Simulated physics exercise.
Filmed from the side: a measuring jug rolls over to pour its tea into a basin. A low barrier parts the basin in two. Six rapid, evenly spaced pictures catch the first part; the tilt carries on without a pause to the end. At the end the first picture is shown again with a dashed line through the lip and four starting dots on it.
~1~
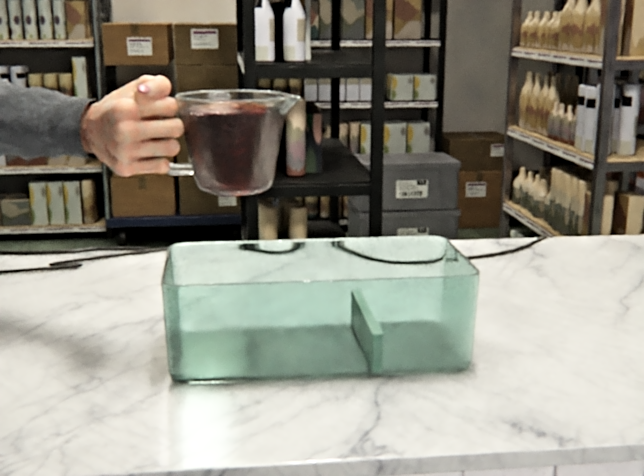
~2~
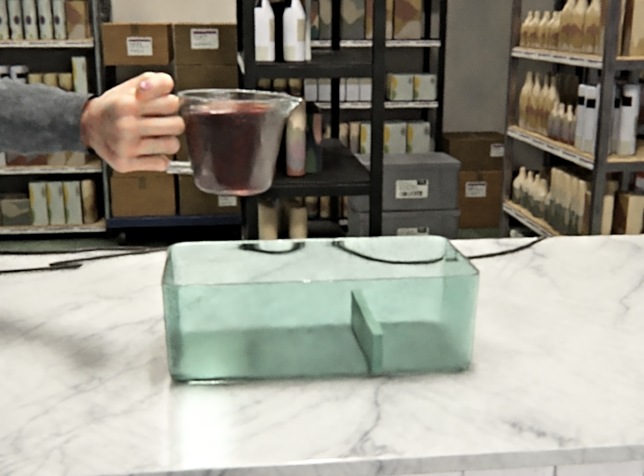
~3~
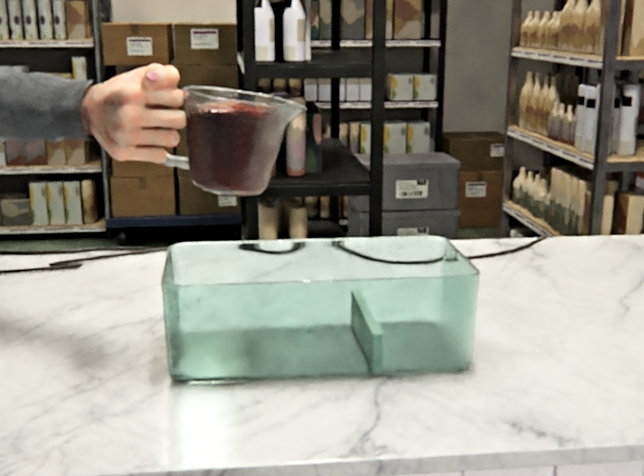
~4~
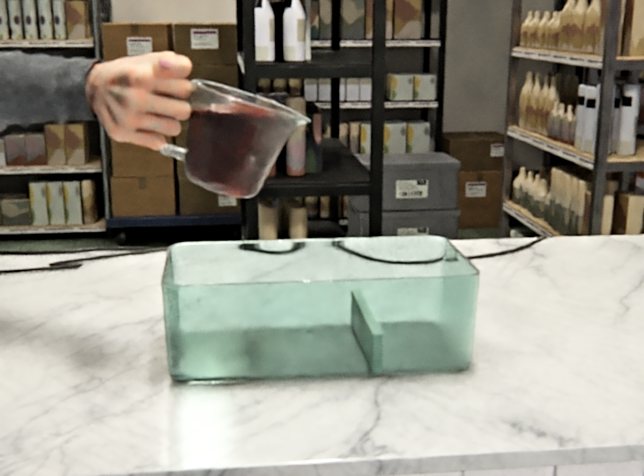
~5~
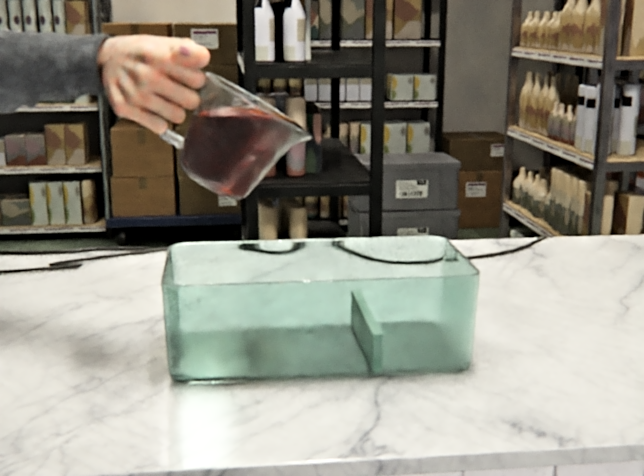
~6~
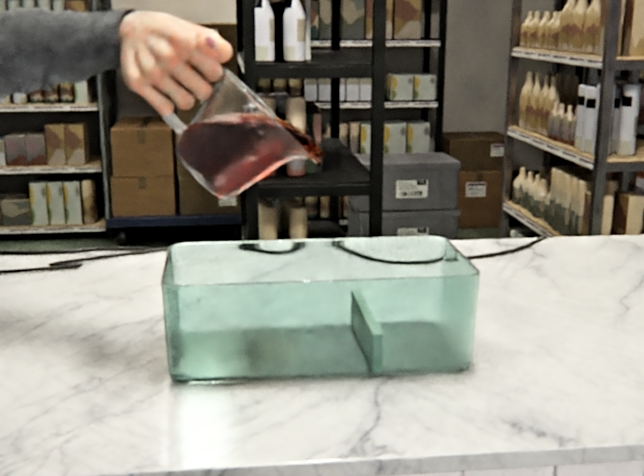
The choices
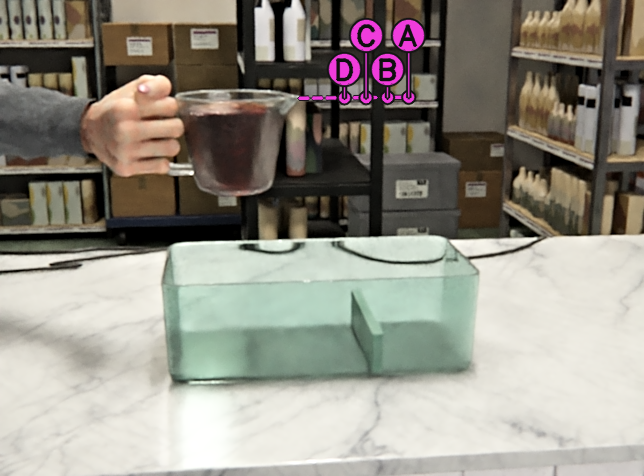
The clip opens on a hand holding a glass jug of dark red liquid upright above a pale green, see-through basin with a low divider, set on a marble counter. The hand tilts the jug gradually, then more steeply to the right, until the liquid just slips over its lip.
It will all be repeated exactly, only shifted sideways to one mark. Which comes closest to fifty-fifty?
Use spot D.
In magenta, A at (408, 97); B at (387, 97); C at (366, 97); D at (344, 97).
Choosing A, about 20 % ends left of the wall and 72 % right of it; 7 % is lost outside.
Choosing B, about 22 % ends left of the wall and 74 % right of it; 4 % is lost outside.
Choosing C, about 33 % ends left of the wall and 61 % right of it; 6 % is lost outside.
Choosing D, about 50 % ends left of the wall and 45 % right of it; 5 % is lost outside.
